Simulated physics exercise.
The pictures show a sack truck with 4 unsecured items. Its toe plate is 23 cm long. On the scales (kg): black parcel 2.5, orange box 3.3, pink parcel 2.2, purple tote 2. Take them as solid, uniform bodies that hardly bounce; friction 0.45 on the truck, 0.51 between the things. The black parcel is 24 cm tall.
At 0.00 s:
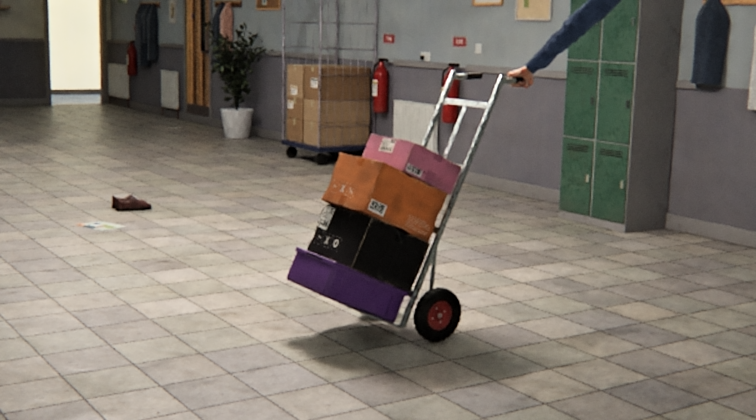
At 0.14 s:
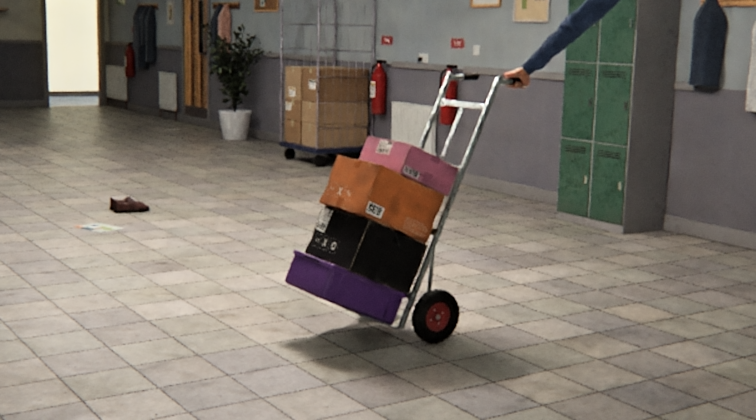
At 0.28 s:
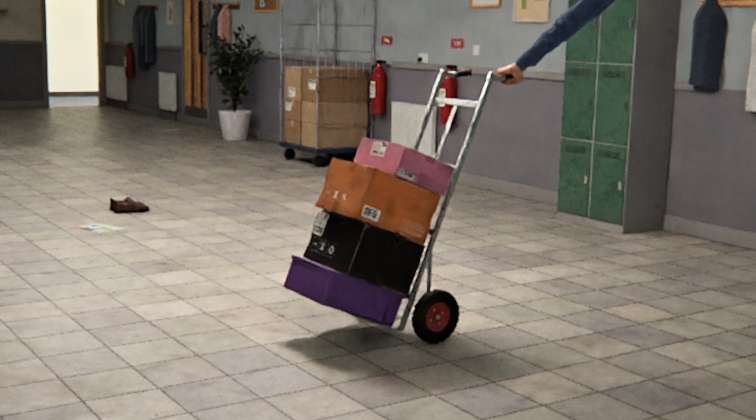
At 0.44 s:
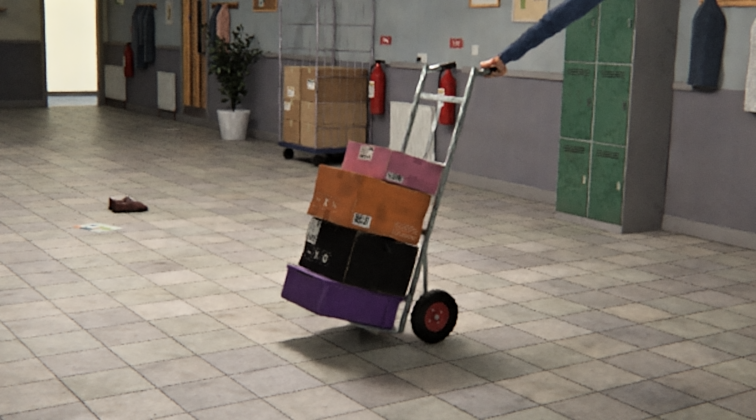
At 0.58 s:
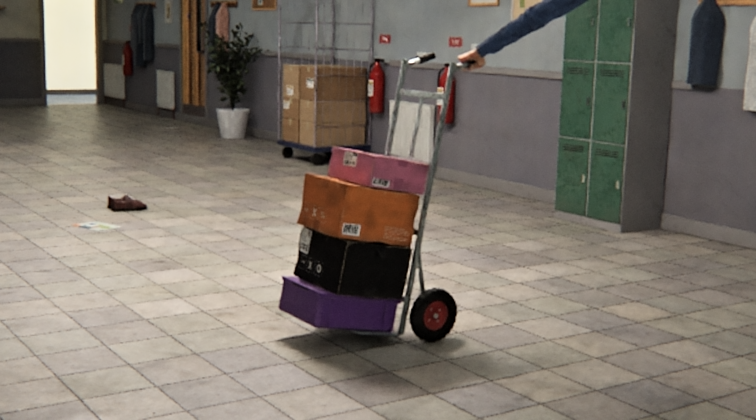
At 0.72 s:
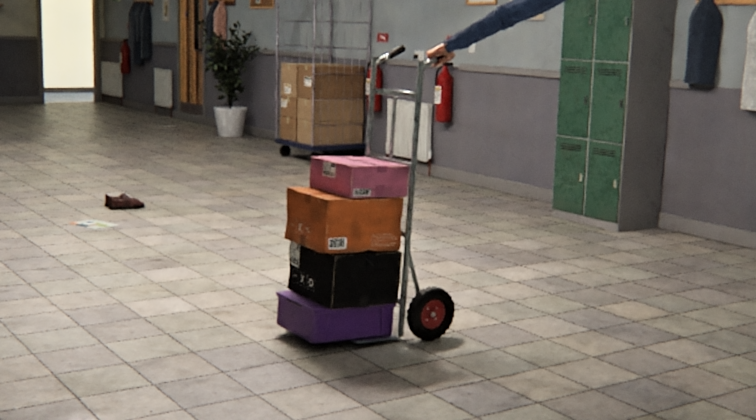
An arm in a blue sleeve pushing a leaning sack truck stacked with four boxes leftward to near upright in a corridor.
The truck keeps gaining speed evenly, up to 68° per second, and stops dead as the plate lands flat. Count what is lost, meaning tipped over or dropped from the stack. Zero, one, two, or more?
Lost: Not one.
After 0.82 s, truck upright; orange box slid 2 cm near (334, 223); pink parcel slid 4 cm.
After 1.02 s, truck upright; orange box slid 4 cm near (332, 224); black parcel slid 2 cm near (338, 275); pink parcel slid 8 cm.
After 1.22 s, truck upright; pink parcel slid 5 cm.
At rest (2.2 s), all 4 in place, give or take 10 cm. In the last view, black parcel near (341, 274), orange box near (337, 223).
